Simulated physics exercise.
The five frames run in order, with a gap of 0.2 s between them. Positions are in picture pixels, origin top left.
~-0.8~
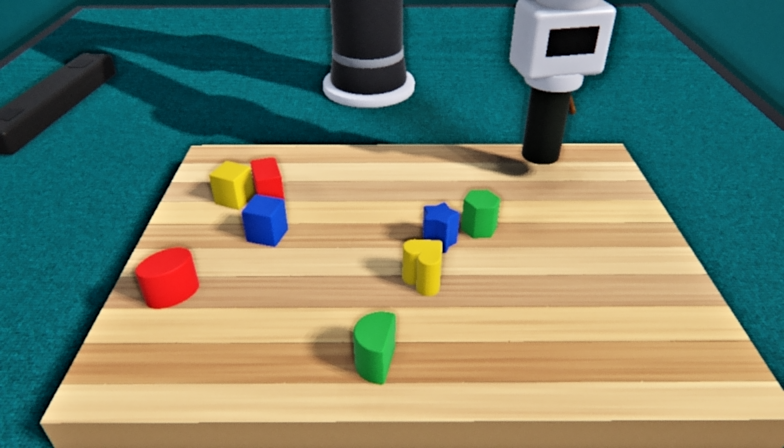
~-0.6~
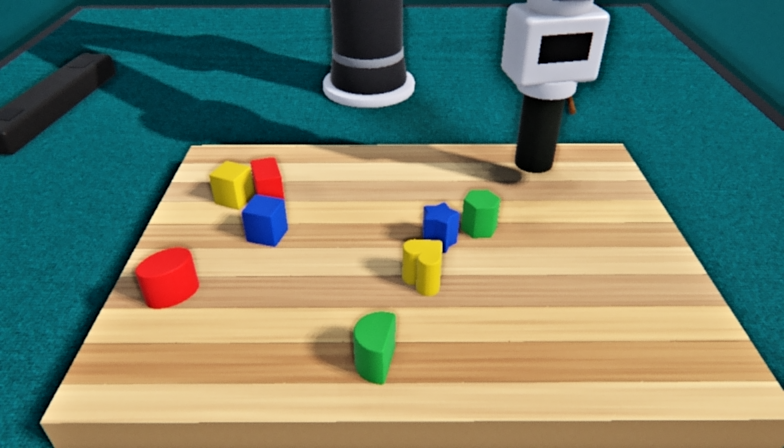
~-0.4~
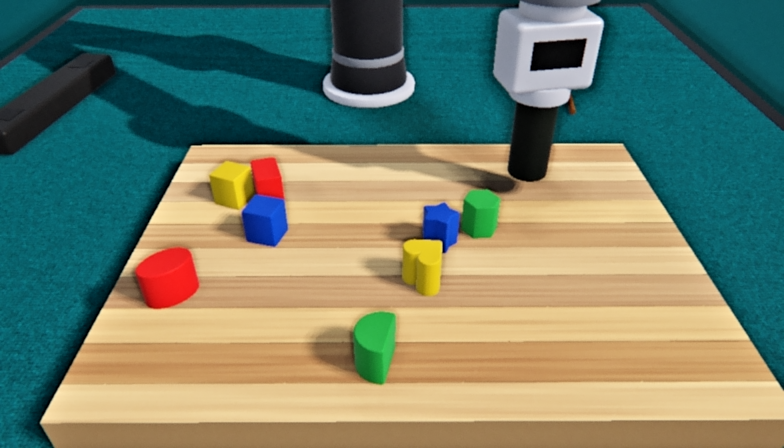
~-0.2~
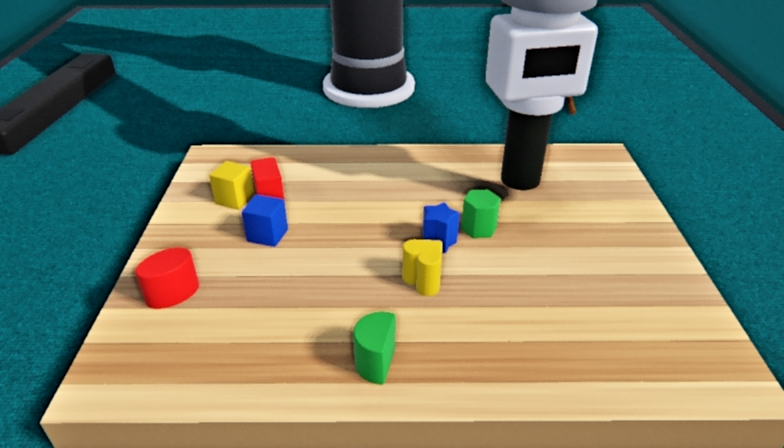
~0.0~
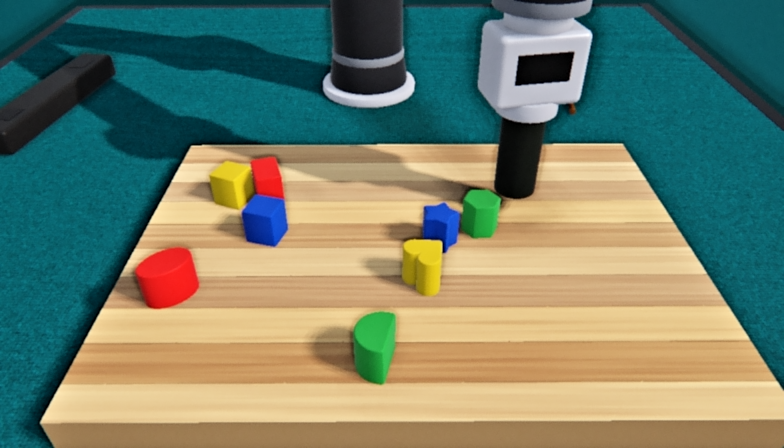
A robot arm's black peg moves slowly toward the viewer and slightly left over a wooden board, nearing a green hexagon beside a blue star and a yellow heart block, while all the coloured blocks stay still.
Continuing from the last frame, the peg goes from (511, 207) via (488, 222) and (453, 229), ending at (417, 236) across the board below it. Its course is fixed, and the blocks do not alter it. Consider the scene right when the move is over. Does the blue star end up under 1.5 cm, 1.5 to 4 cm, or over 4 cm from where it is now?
I reckon it covers more than 4 cm.
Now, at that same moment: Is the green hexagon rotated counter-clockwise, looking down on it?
Yes, that is what happens.
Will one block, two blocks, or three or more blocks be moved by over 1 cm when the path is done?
I think two will be displaced.
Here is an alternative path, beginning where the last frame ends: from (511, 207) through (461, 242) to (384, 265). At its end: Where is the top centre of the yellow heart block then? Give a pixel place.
I'd place it at (398, 281), taking the centre of its top.
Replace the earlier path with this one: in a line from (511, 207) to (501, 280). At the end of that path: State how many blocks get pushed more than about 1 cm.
Answer: One block.
The first path, step by step. One third of the way, peg (490, 203); blue star (437, 213), turned 15° clockwise; green hexagon (468, 208), turned 15° anticlockwise.
Two thirds of the way, peg (455, 211); blue star (410, 225), turned 25° clockwise; green hexagon (442, 220), turned 35° anticlockwise.
At the end, peg (417, 217); yellow heart block unmoved; blue star (393, 234), turned 20° clockwise; green hexagon (426, 228), turned 60° anticlockwise.
